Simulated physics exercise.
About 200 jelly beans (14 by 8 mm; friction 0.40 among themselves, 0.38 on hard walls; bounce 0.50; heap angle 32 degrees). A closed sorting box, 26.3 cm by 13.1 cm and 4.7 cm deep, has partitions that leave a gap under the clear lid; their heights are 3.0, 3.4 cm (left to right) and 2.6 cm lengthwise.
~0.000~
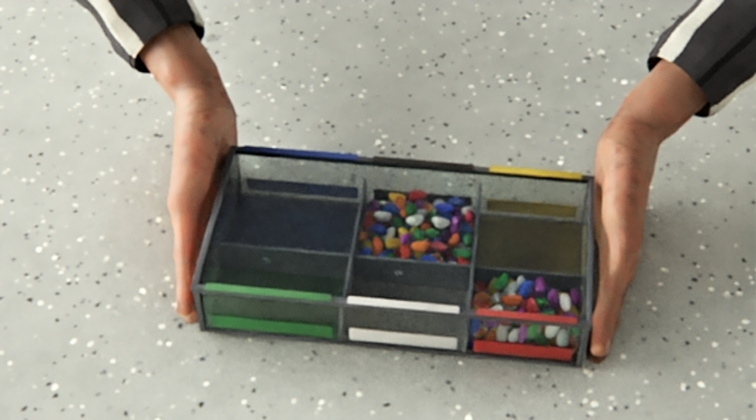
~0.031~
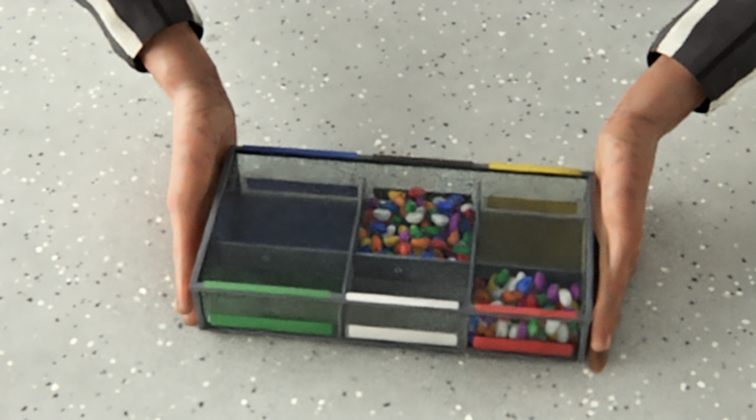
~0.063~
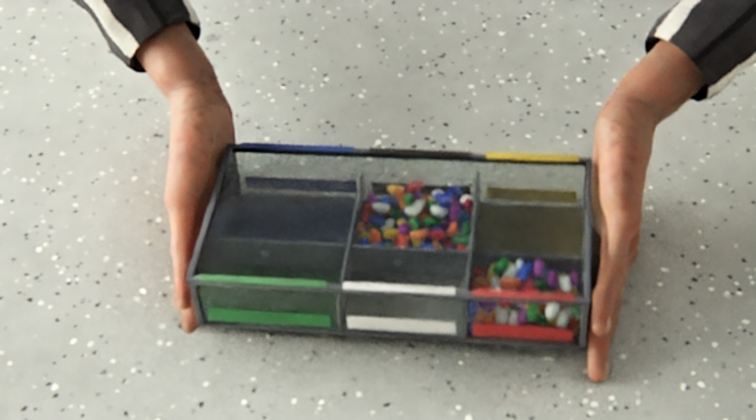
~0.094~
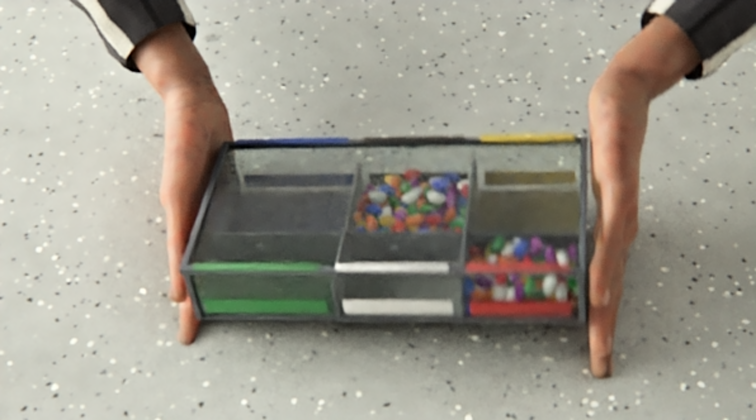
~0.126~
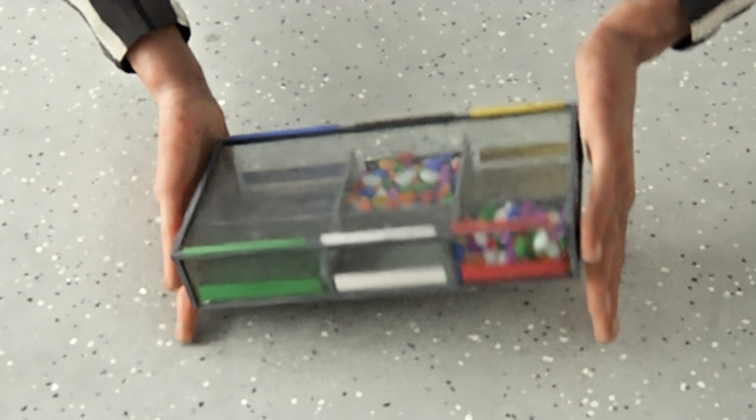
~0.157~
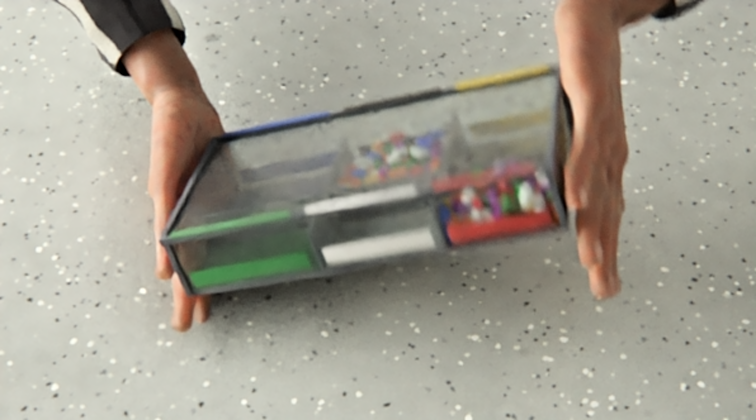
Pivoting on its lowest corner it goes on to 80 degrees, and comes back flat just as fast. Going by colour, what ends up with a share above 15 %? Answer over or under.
Red: Over, blue: Under, green: Under, yellow: Under, white: Under, black: Over.
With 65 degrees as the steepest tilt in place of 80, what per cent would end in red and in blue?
Then: Red 35; blue 5.
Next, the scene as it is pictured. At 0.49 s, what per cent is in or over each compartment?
Red 35, blue 5, green 0, yellow 5, white 0, black 55.
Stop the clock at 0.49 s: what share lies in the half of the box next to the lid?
Roughly 60 per cent.
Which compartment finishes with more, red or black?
The black one has more.
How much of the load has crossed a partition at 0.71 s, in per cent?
Some 20 per cent.
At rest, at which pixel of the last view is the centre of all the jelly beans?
Near (429, 249).
After 0.49 s, tilt 78 degrees; red 35 %, blue 5 %, yellow 5 %, black 55 %.
Then, at 0.71 s, tilt 29 degrees; red 35 %, blue 5 %, yellow 5 %, black 55 %.
After 1.04 s, tilt 0 degrees; red 35 %, blue 5 %, yellow 5 %, black 55 %.
In the end, at 1.3 s, red 35 %, blue 5 %, green 0 %, yellow 5 %, white 0 %, black 55 %.
